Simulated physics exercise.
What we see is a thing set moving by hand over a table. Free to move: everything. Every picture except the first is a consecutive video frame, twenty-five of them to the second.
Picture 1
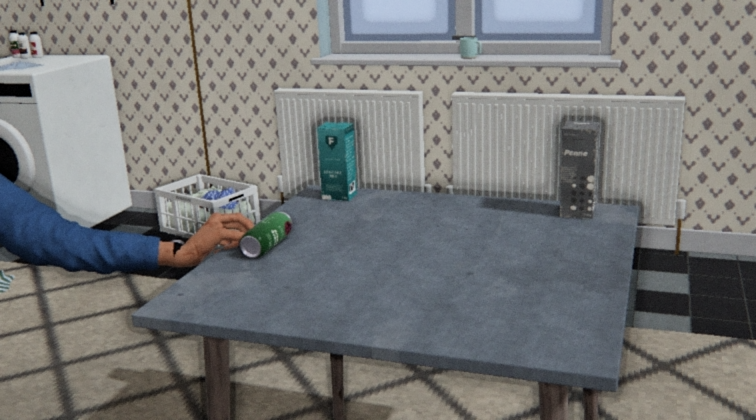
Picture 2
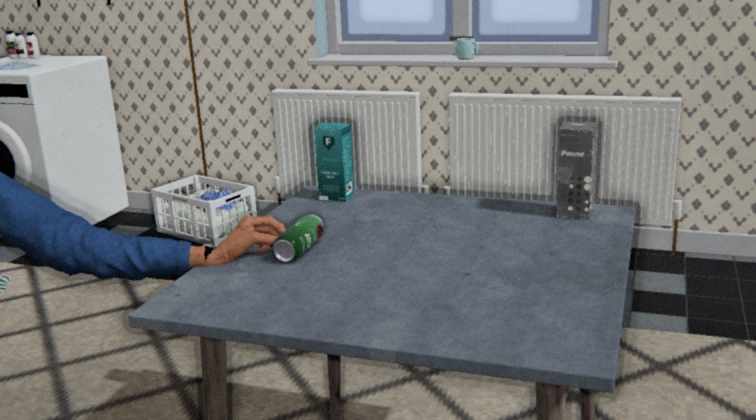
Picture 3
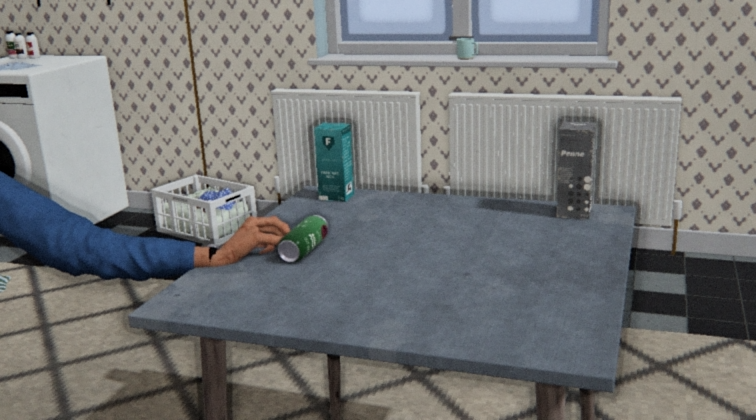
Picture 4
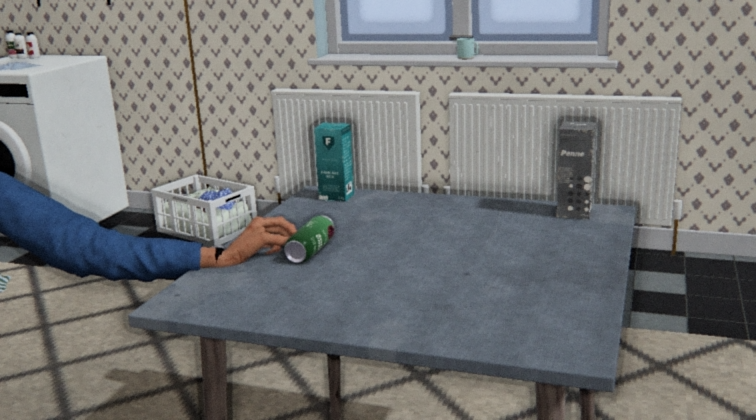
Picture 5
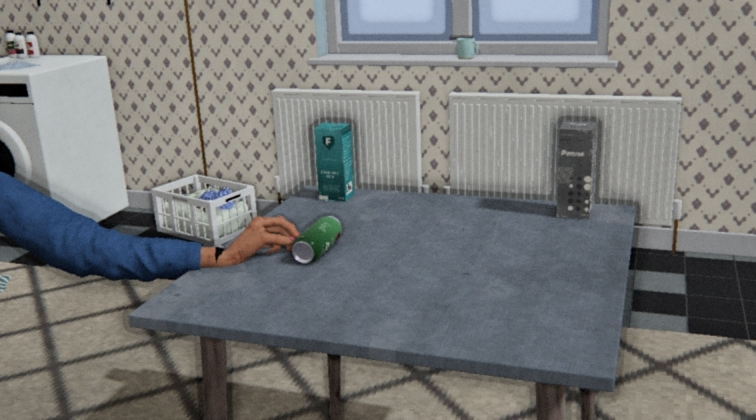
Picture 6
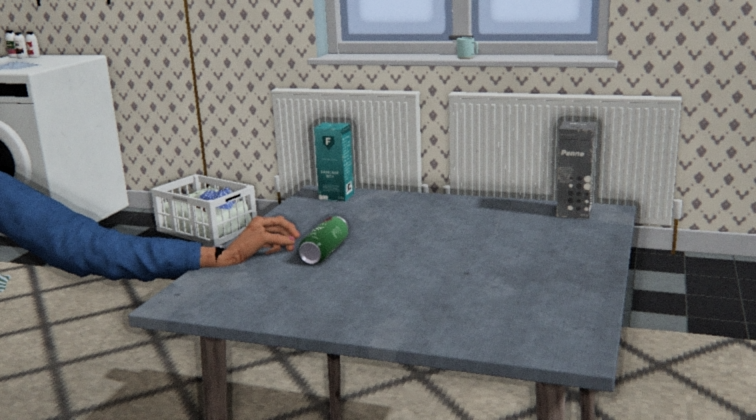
To begin with, a hand in a blue sleeve reaches in from the left and touches a green can lying on its side on a grey table. The can shifts right with the hand close behind, then rolls slightly farther right, opening a small gap as the hand stays nearly still.
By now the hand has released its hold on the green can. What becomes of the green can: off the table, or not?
It ends up on the table.
Then, 0.10 s past the last view, green can displaced about its own width near (341, 241).
Then, 0.20 s past the last view, green can displaced well along near (354, 242).
Then, 0.40 s past the last view, green can displaced well along near (376, 244).
Then, 0.60 s past the last view, green can displaced well along near (389, 245).
Finally, moved from the start, green can. Final places as the last picture's camera would see them, green can near (393, 246).
